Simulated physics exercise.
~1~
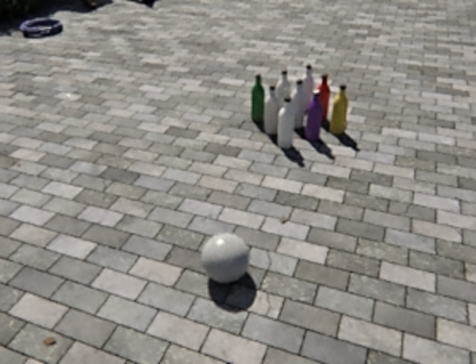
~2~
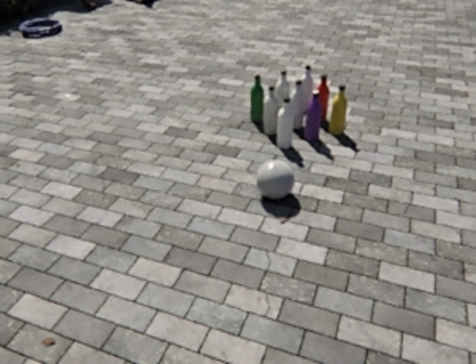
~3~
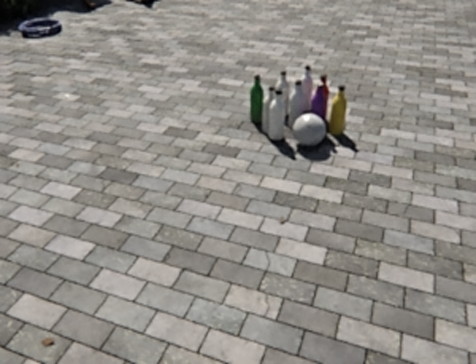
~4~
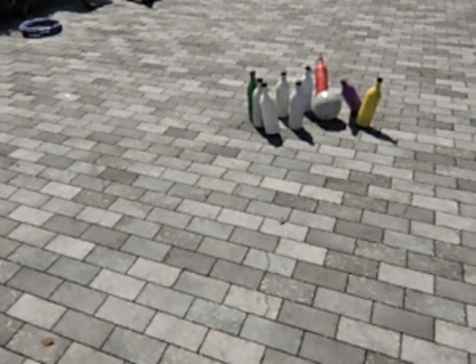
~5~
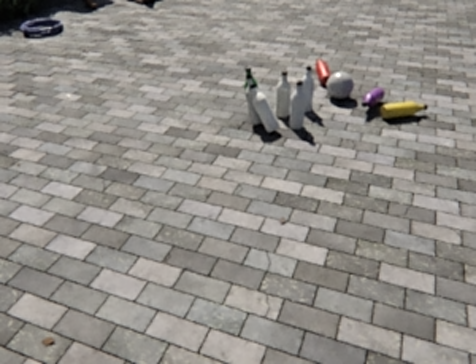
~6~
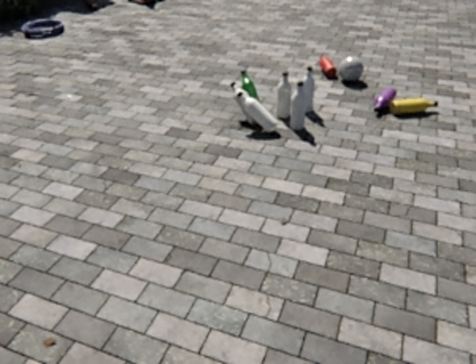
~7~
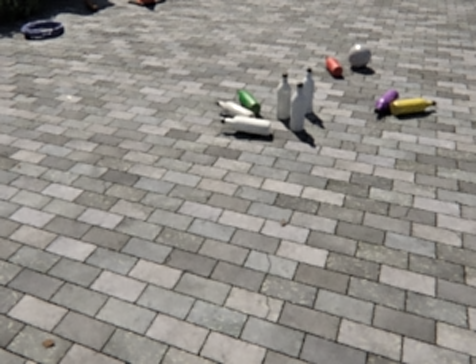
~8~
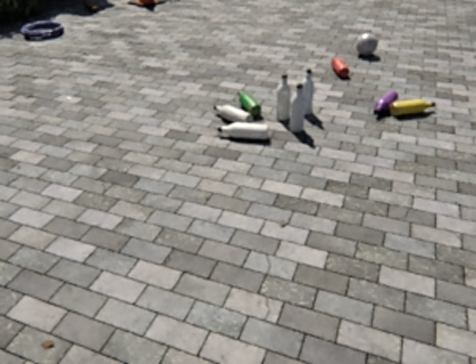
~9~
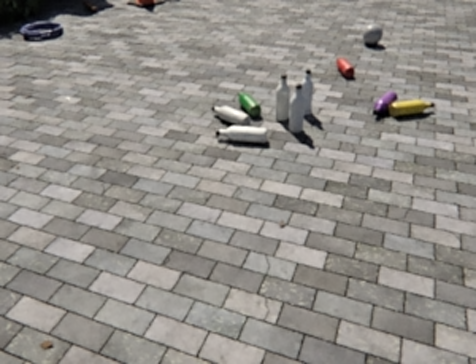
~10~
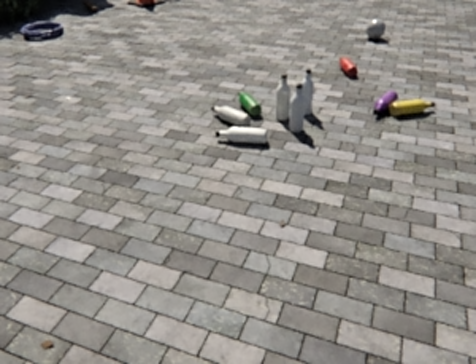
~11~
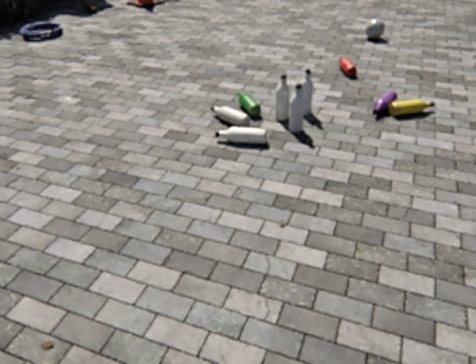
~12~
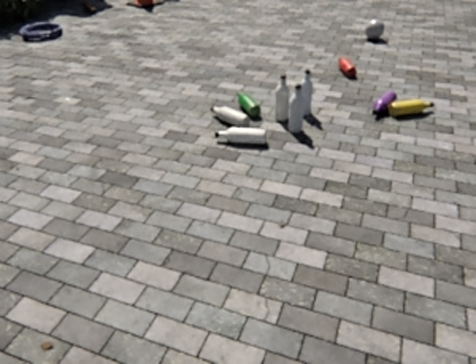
Pale ball rolling across sunlit paving into nine standing bottles, toppling six, including red, yellow, purple and green, then stopping beyond them.
